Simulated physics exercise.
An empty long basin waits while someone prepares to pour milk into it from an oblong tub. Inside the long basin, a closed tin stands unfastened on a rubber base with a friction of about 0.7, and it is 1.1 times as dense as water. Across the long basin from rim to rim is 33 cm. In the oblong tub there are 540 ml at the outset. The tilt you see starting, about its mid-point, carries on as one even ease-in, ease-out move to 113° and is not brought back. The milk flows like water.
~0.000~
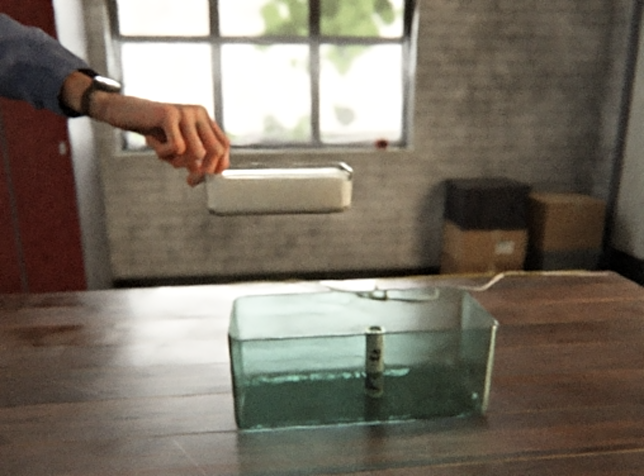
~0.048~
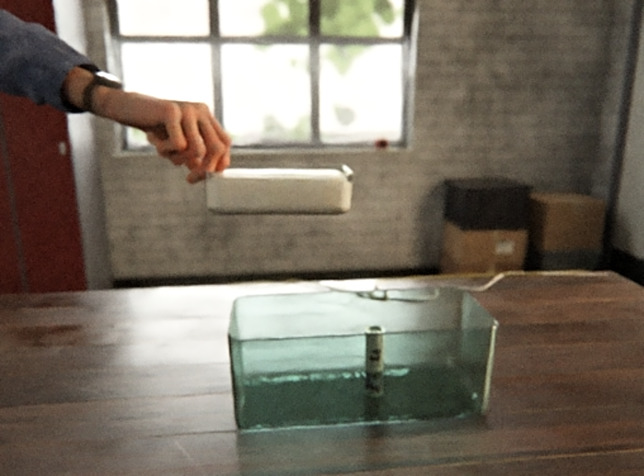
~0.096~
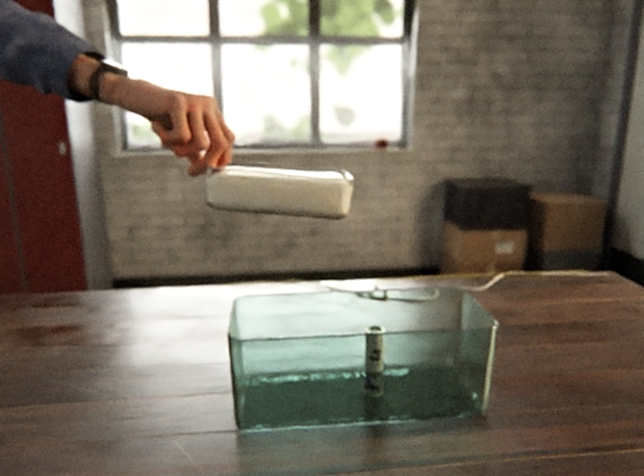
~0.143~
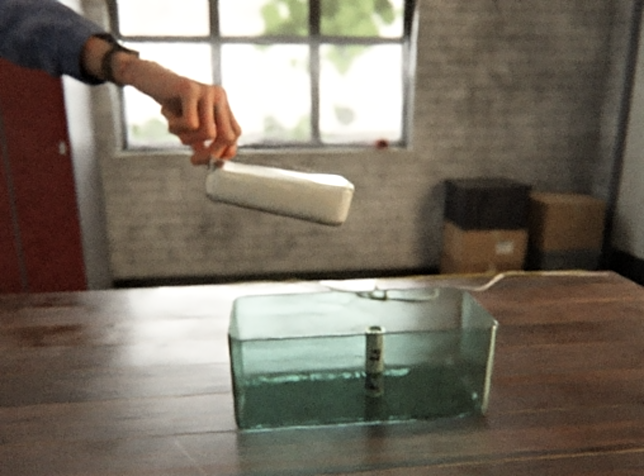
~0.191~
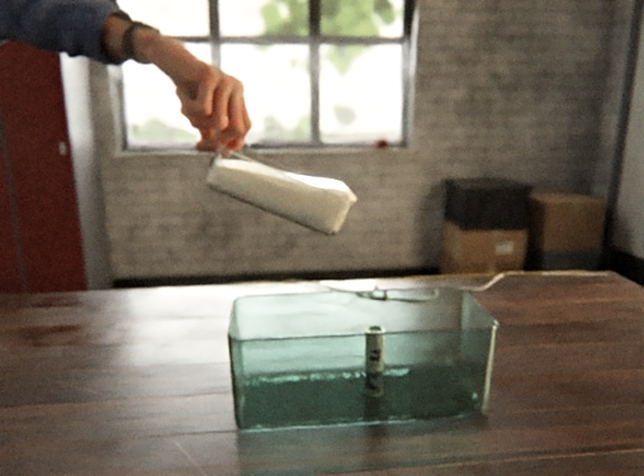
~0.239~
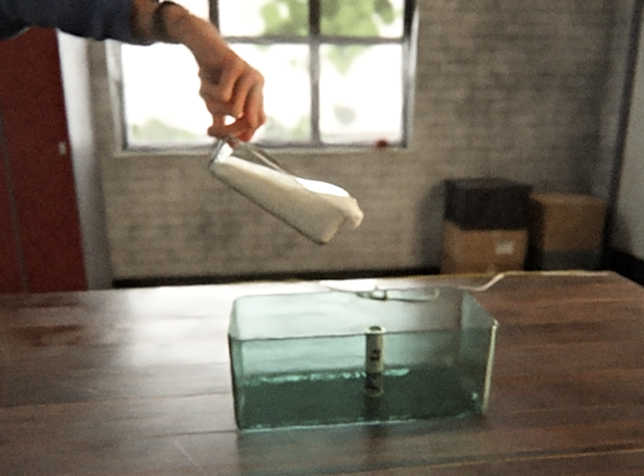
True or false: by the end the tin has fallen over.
False.
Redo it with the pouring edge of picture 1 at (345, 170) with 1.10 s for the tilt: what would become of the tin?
Result: Tin upright.
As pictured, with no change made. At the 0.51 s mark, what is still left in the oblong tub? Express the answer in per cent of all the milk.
About 5 per cent.
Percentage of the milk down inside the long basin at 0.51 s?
Roughly 64 percent.
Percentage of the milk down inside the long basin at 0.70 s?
90 %, more or less.
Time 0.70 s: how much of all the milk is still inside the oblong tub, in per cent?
Remaining share: Approx. 0 %.
By 0.51 s the tilt is 103° and 5 per cent is still to pour; the tin stands where it began.
By 0.70 s the tilt is 113° and 0 per cent is still to pour; the tin stands where it began.
By 0.91 s the tilt is 113° and 0 per cent is still to pour; the tin stands where it began.
By 1.13 s the tilt is 113° and 0 per cent is still to pour; the tin stands where it began.
At rest the tin stands where it began.
